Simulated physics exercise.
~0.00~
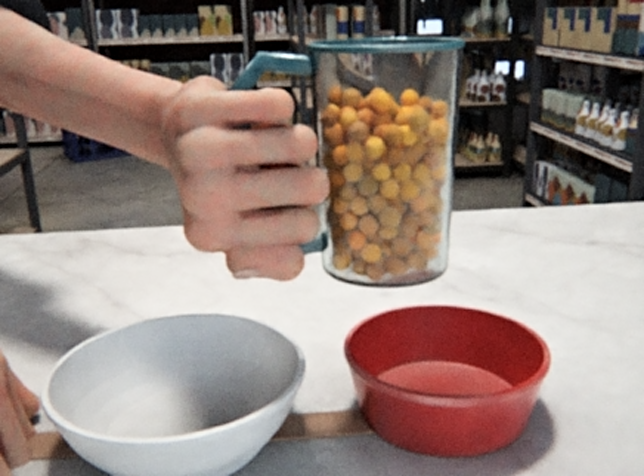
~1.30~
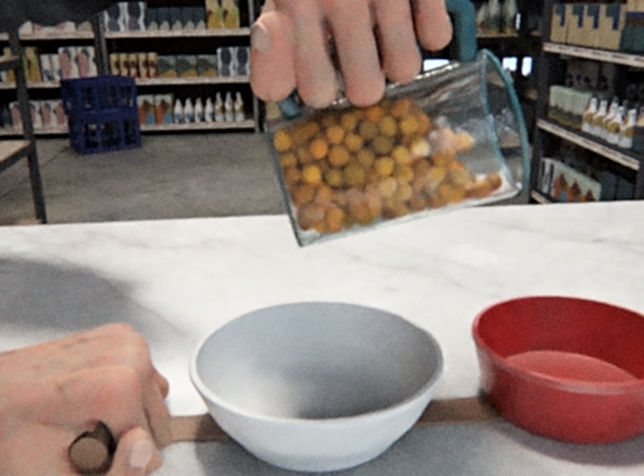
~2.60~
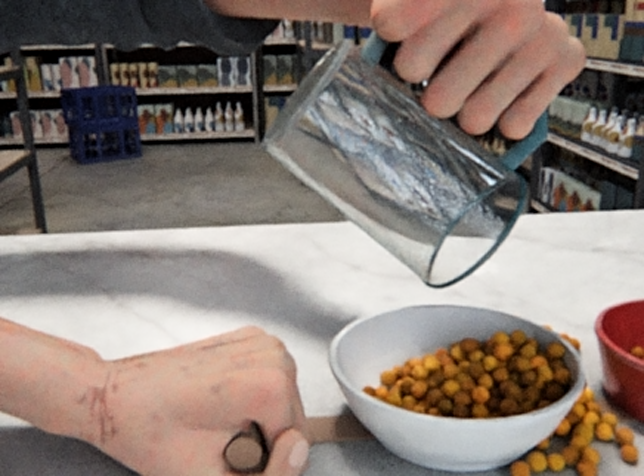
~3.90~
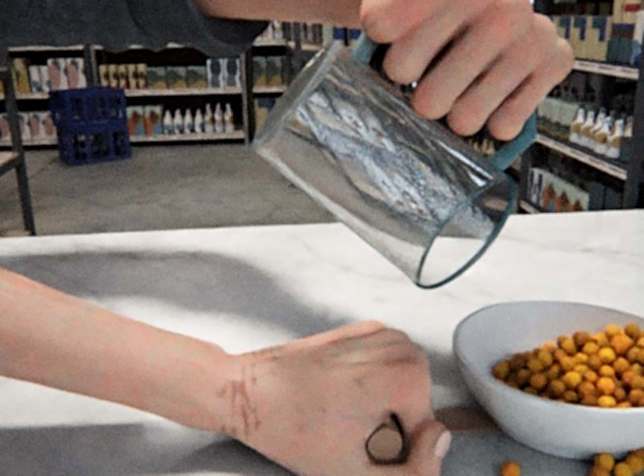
In a shop or storeroom lined with stocked shelves, a slightly swaying view faces a pale marble-patterned table. One hand holds a clear cup with a teal handle, full of round yellow-orange pieces, above a white bowl on the left and a red dish on the right, joined by a brown strip. The other hand draws the joined bowls steadily rightward while the cup tips over. The pieces pour out, mostly into the white bowl, with some scattering on the table and a few landing in the red dish. The emptied cup stays tilted as the row slides farther right, leaving the white bowl heaped at the edge of view and the red dish out of sight.
